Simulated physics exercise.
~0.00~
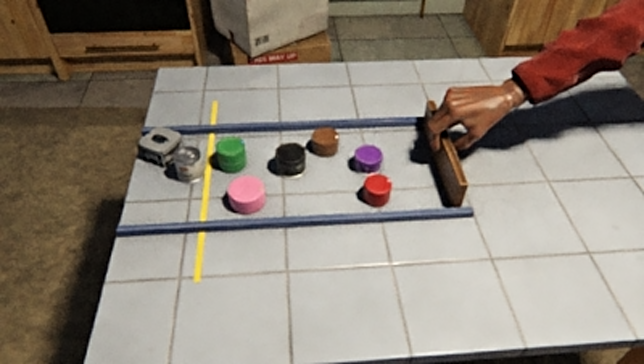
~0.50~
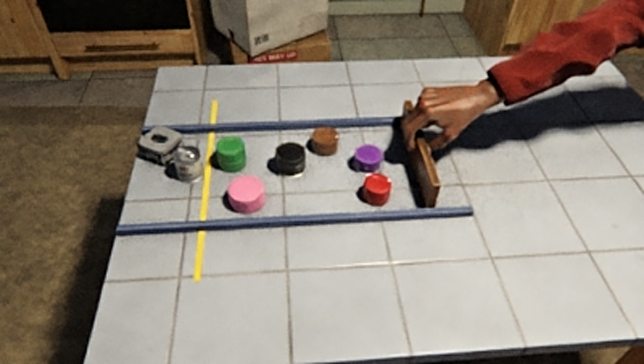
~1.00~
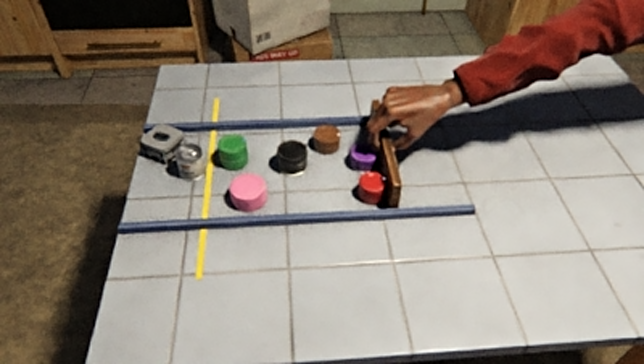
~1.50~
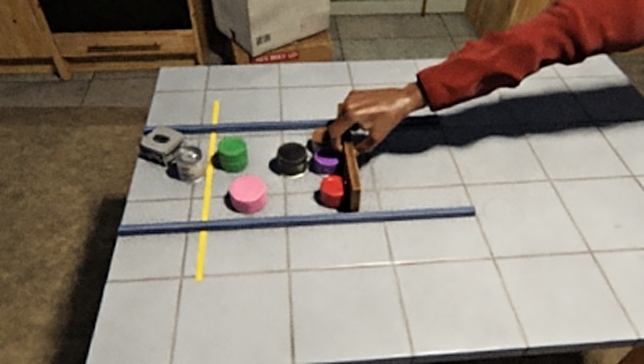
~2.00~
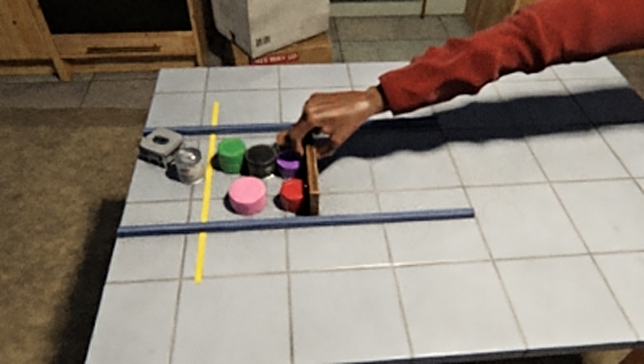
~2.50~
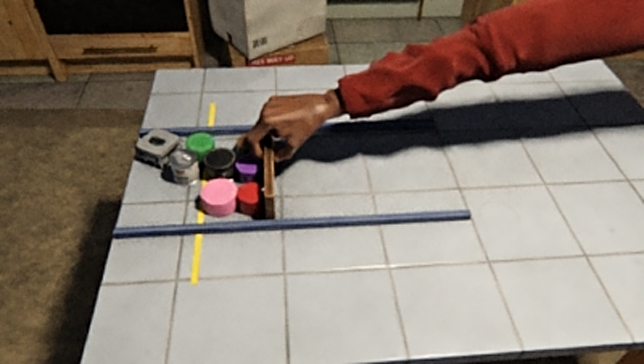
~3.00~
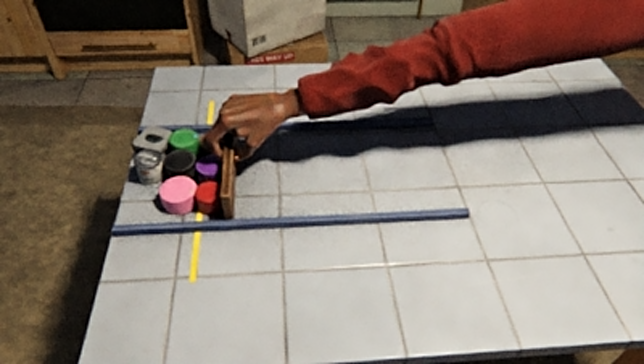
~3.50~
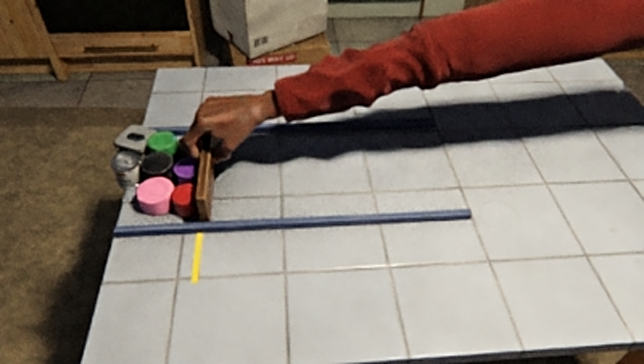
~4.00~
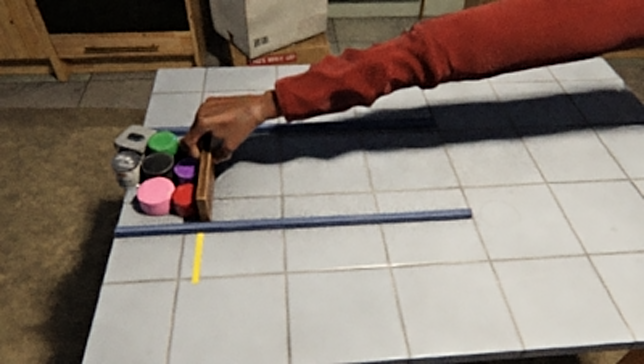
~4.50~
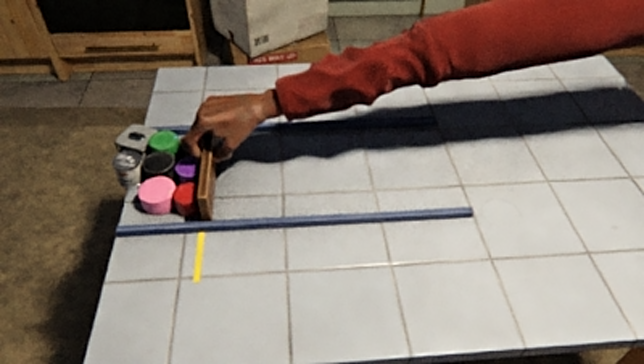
A hand slides an upright board left, bunching small containers near the table's edge without any falling.
